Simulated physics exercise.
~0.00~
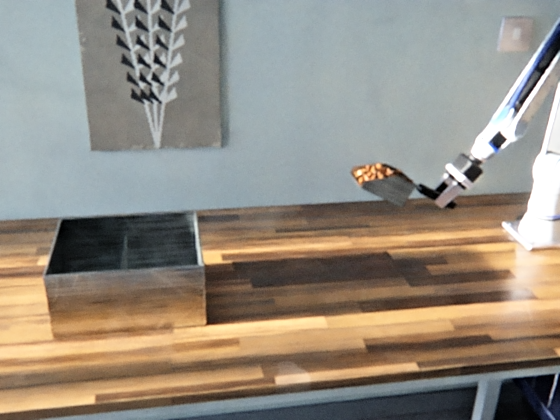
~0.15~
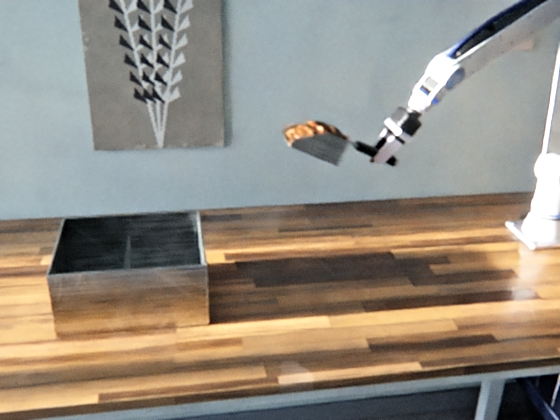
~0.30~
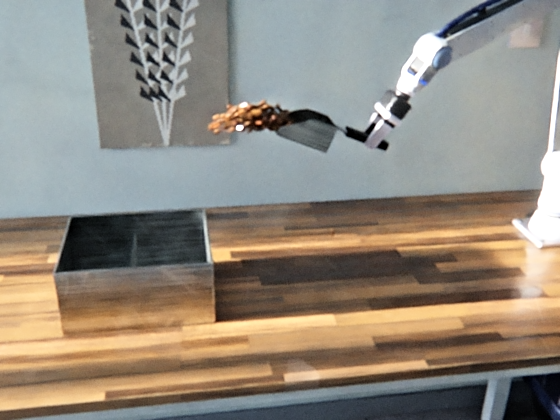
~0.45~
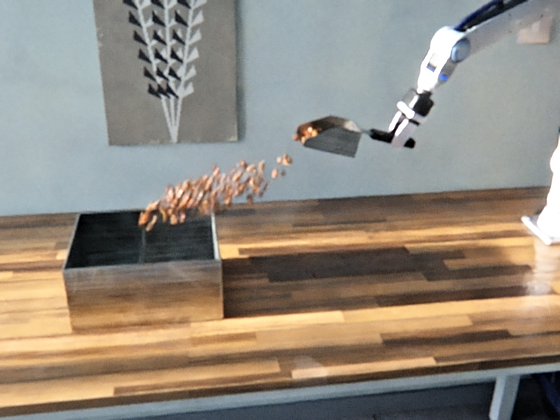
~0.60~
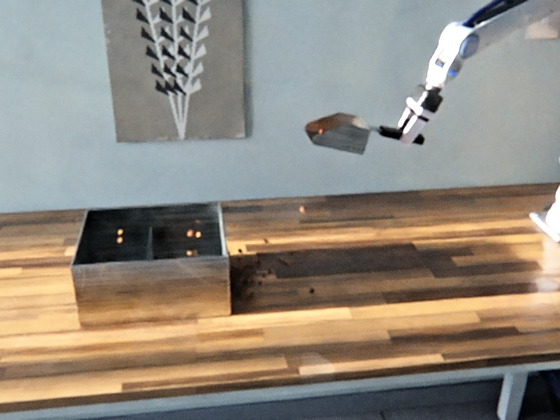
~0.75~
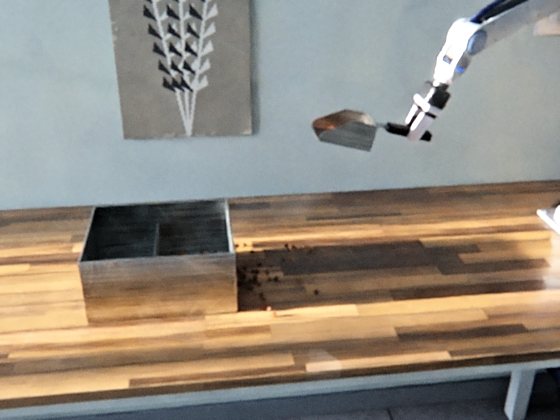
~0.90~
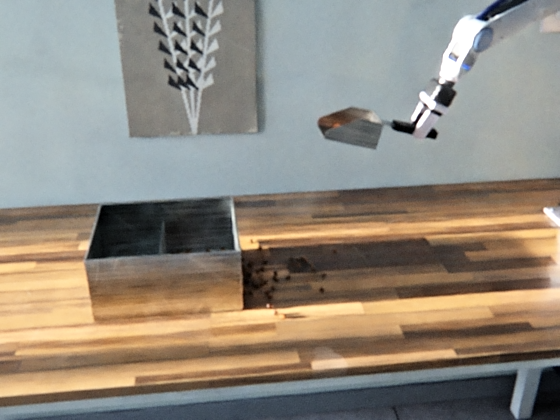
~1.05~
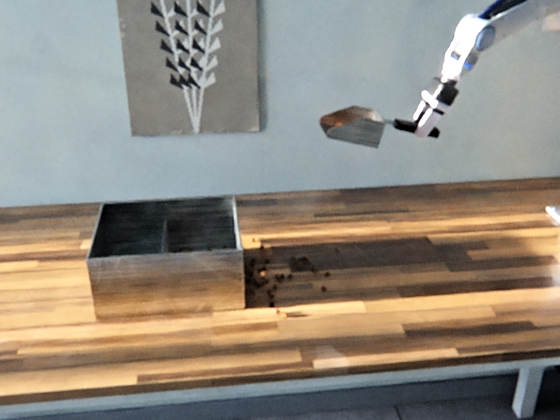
On a wooden table, a robot arm flings brown pellets toward a bin, spilling some.
